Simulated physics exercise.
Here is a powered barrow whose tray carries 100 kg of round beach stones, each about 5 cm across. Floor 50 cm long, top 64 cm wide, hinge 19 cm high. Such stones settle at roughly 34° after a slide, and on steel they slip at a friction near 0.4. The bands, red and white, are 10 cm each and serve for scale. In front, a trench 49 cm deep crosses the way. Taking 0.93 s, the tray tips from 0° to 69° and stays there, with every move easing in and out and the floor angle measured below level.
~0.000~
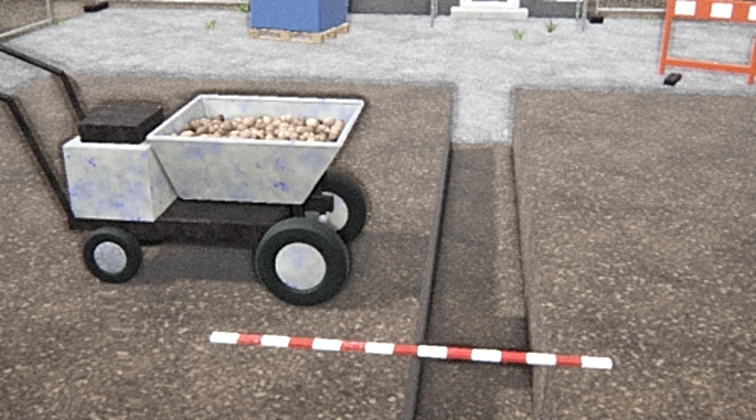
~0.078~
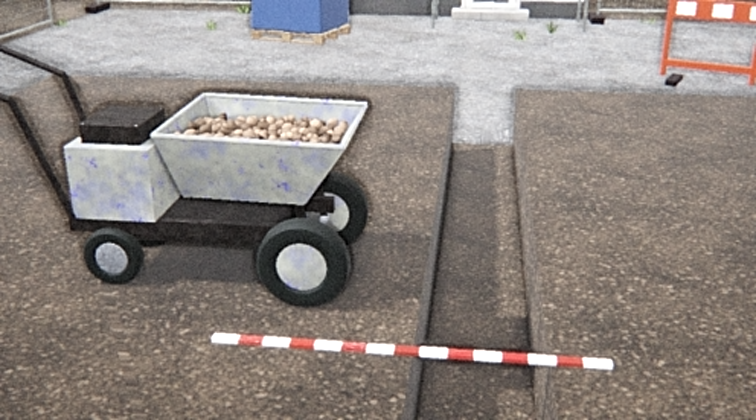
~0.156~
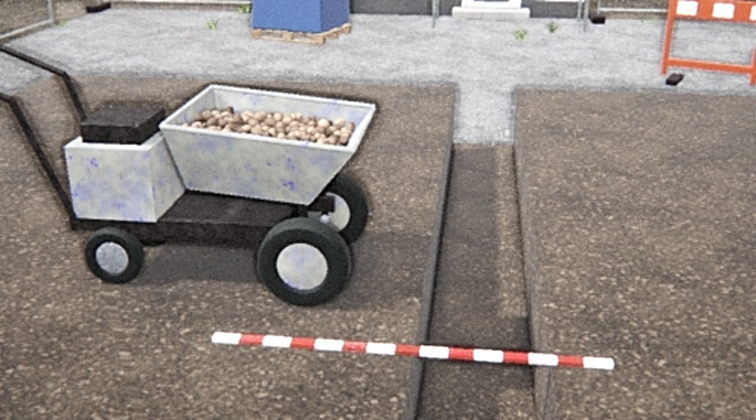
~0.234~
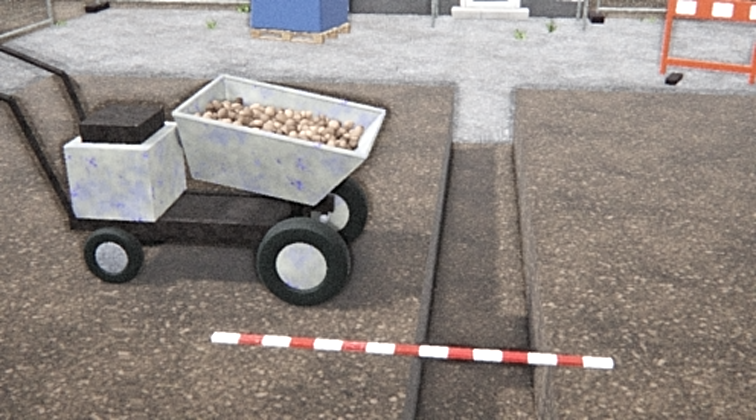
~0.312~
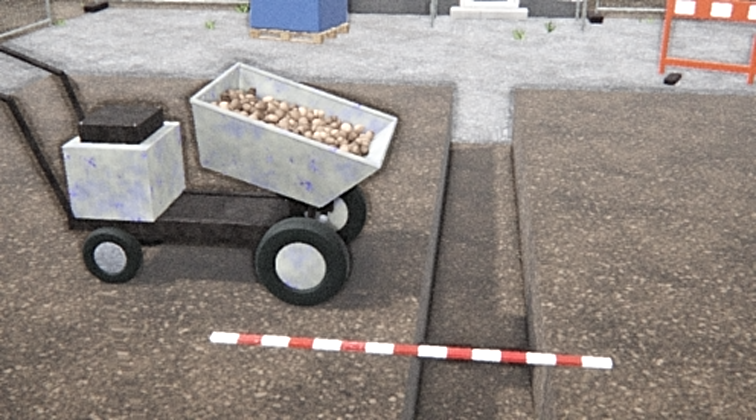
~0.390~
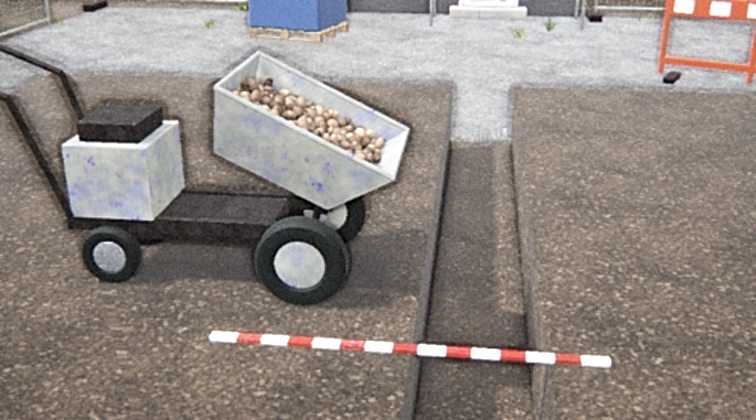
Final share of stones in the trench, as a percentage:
99 per cent.
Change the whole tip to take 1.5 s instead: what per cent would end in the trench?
With that timing, about 100 per cent.
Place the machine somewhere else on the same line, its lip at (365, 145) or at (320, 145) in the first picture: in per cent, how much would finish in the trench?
It'd be around 90 per cent and after that around 100 per cent.
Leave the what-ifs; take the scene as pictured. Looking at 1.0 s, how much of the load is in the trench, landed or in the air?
About 35 per cent by then.
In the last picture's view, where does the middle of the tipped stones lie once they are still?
Roughly at (487, 366).
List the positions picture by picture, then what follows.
In the first picture, the tray is at 0°, its lip at (340, 146); the top of the load is at (260, 125).
In the second picture, the tray is at 1°, its lip at (344, 148); the top of the load is at (250, 124); the stones move at 0.3 m/s on average.
In the third picture, lip at (353, 151), floor tilted 5°, highest stones at (243, 119); the stones move at 0.5 m/s on average.
In the fourth picture, the tray is at 11°, its lip at (365, 157); the top of the load is at (240, 110); the stones move at 0.7 m/s on average.
In the fifth picture, the tray is at 18°, its lip at (379, 167); the top of the load is at (242, 100); the stones move at 0.8 m/s on average.
In the sixth picture, the tray is at 26°, its lip at (394, 179); the top of the load is at (257, 88); the stones move at 0.9 m/s on average.
After 0.7 s the floor is at 58°; 100 % in the tray; the foremost stones are at (429, 211).
After 1.0 s the floor is at 69°; 65 % in the tray, 35 % in the trench; the foremost stones are at (530, 360).
After 1.4 s the floor is at 69°; 28 % in the tray, 71 % in the trench, 1 % past the trench; the foremost stones are at (595, 290).
After 3.3 s the floor is at 69°; 0 % in the tray, 99 % in the trench, 1 % past the trench; the foremost stones are at (647, 295).
